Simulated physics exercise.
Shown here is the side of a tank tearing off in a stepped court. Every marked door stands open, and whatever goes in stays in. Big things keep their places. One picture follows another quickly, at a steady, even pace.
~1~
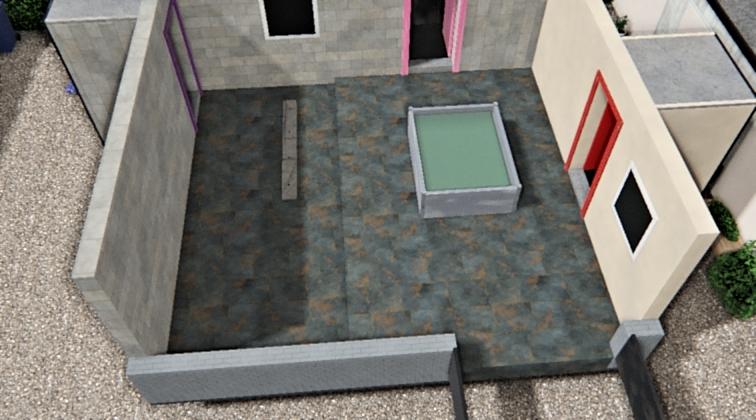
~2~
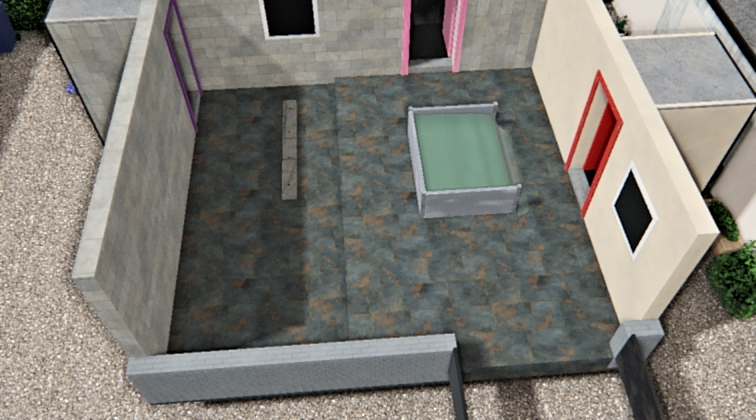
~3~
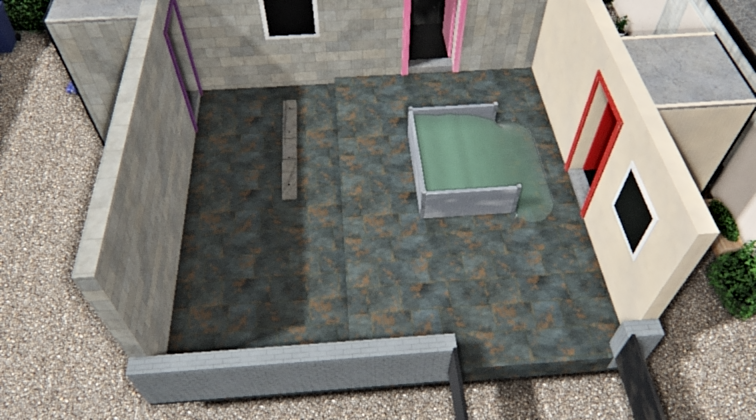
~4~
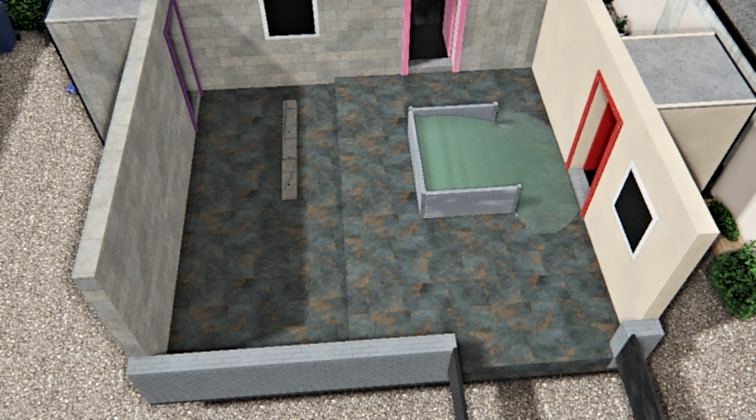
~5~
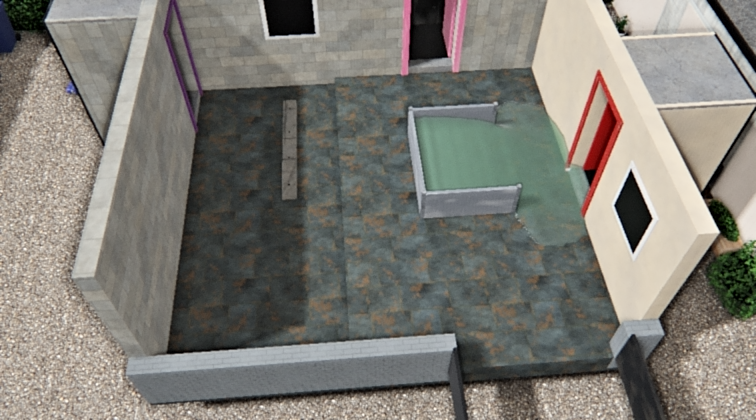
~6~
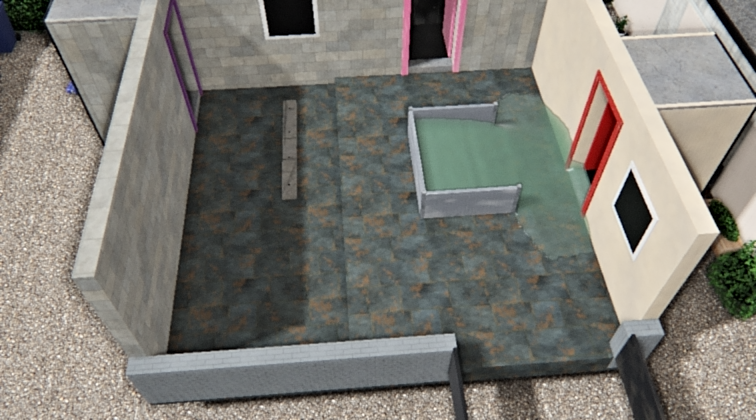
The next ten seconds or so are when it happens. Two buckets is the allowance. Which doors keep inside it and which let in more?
Here is how it goes: The pink door keeps inside it; the purple door keeps inside it; the red door lets in more.
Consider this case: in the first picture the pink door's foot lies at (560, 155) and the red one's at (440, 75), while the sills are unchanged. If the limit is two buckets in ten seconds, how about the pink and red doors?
So the pink door goes beyond the limit; as for the red door, it stays beneath the limit.
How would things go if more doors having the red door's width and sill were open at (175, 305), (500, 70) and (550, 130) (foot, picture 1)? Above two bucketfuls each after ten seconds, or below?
Door by door: Stays short, gets past, gets past.
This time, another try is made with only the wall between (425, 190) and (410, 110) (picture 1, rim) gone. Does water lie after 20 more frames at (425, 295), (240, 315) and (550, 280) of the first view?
Respectively: Parched, drenched and parched.
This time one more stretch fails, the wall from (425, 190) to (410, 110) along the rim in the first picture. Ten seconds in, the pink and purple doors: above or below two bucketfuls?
I'd expect the pink one to stay beneath the mark and the purple one to stay beneath the mark.
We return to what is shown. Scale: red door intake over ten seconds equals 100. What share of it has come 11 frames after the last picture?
Close to 80 out of every hundred.
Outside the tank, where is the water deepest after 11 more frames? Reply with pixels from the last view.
That spot is close to (527, 69).
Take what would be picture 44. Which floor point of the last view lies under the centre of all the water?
My pick is pixel (447, 158).
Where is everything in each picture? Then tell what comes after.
The first frame shows the open tank at (461, 150) is whole and still.
In the second frame, the front is at (521, 212), out from the gap at (501, 160).
In the third frame, the front is at (537, 217), out from the gap at (501, 162).
In the fourth frame, water pours out at (501, 163) and has run to (564, 221).
In the fifth frame, water pours out at (500, 163) and has run to (585, 229).
In the sixth frame, water pours out at (500, 163) and has run to (591, 247).
A moment on, water covers 10 % of the floor; the pink door not reached, the purple door not reached, the red door far over two buckets in.
Next, water covers 20 % of the floor; the pink door wet at the sill, nothing in, the purple door not reached, the red door far over two buckets in.
Then, water covers 35 % of the floor; the pink door wet at the sill, nothing in, the purple door not reached, the red door far over two buckets in.
Later, water covers 45 % of the floor; the pink door wet at the sill, nothing in, the purple door wet at the sill, nothing in, the red door far over two buckets in.
In the end, water covers 55 % of the floor; the pink door wet at the sill, nothing in, the purple door wet at the sill, nothing in, the red door far over two buckets in.
